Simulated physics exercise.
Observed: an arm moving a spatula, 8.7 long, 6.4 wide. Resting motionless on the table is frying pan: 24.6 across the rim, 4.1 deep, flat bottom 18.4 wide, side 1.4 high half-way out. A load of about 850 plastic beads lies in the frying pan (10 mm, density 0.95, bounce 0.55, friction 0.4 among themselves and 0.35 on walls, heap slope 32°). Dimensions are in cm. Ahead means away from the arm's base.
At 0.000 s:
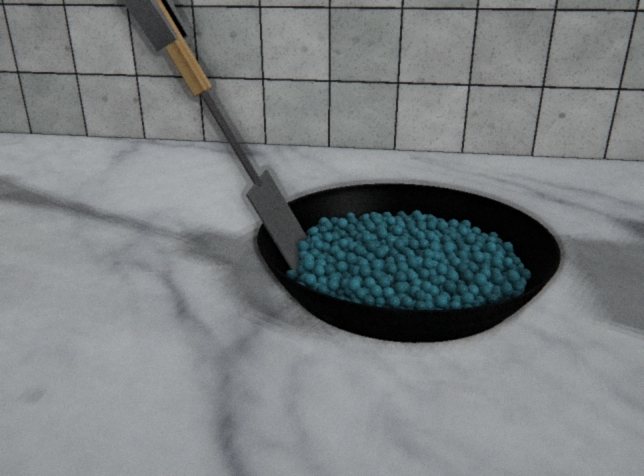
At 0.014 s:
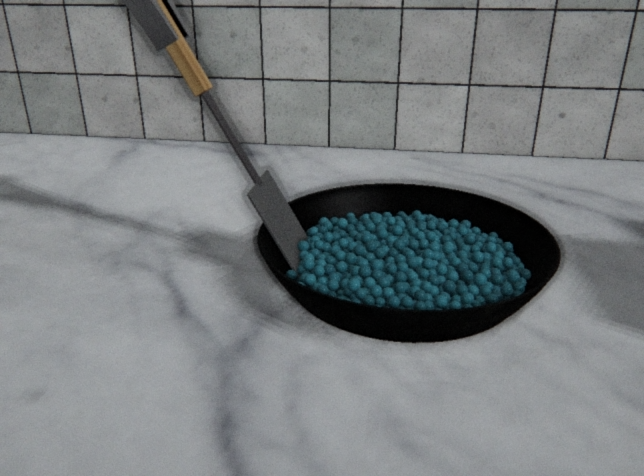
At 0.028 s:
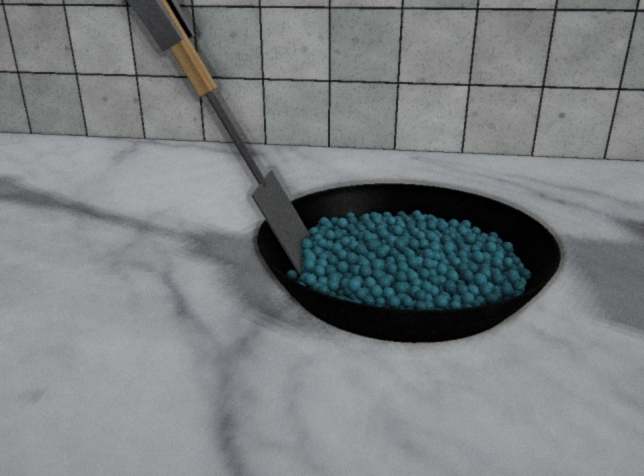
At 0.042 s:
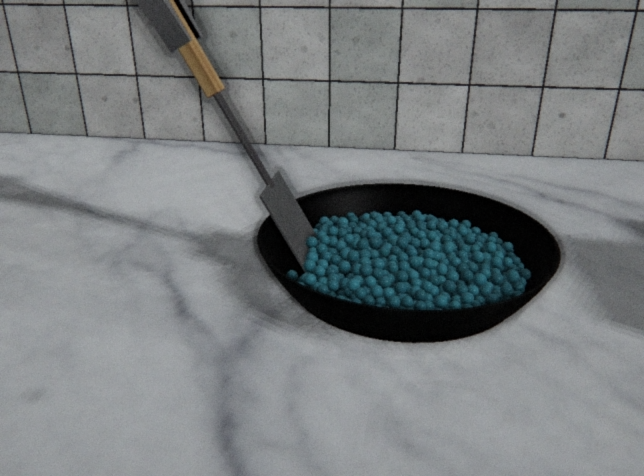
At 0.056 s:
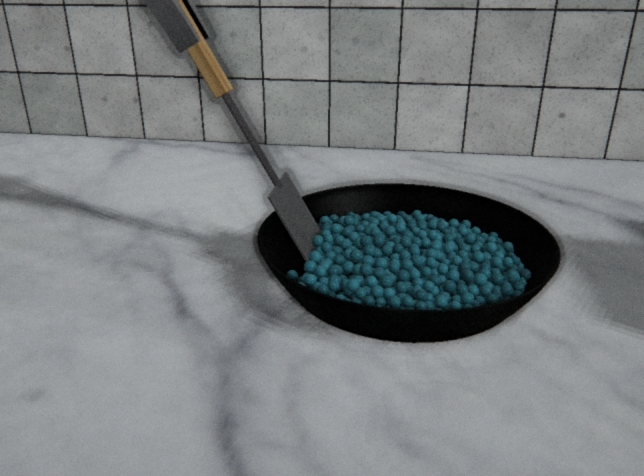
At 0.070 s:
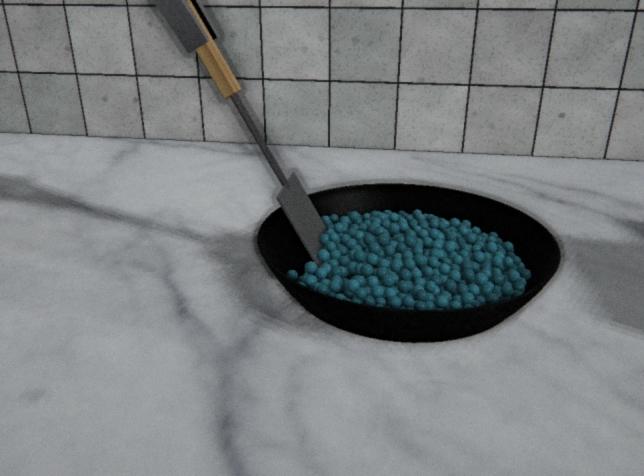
We see a spatula tilted against the left side of a black frying pan heaped with small teal beads on a marble surface; it slides slightly to the right against the beads while the pan stays still.
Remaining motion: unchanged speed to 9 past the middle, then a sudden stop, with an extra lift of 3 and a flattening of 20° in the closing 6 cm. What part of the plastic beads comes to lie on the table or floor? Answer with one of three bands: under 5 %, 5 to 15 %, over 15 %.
5 to 15 %.
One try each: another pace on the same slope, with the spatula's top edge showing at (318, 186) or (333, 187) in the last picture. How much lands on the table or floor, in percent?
Estimates: Near 25 %, near 25 %.
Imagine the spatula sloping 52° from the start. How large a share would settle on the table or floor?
I'd put it at about 10 per cent.
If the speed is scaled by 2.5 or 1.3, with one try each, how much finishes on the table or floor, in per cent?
Roughly 20 % and roughly 15 %.
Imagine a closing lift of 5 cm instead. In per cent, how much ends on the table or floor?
I'd reckon around 10 per cent.
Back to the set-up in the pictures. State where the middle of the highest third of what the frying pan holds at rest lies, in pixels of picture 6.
The centre sits close to (493, 255).
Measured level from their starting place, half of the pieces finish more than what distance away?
Level distance of around 2 cm.
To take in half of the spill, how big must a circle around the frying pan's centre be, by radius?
The answer is around 18 cm.
After 0.18 s, sloping 61°, highest piece 5 above the table; 853 in the frying pan.
After 0.30 s, sloping 54°, highest piece 6 above the table; 853 in the frying pan.
After 0.55 s, sloping 41°, highest piece 6 above the table; 787 in the frying pan, 63 on the table or floor, 3 on the blade or in flight.
After 1.60 s, sloping 41°, highest piece 5 above the table; 785 in the frying pan, 68 on the table or floor.
In the end, 785 in the frying pan, 68 on the table or floor. That is 8 % on the table or floor.
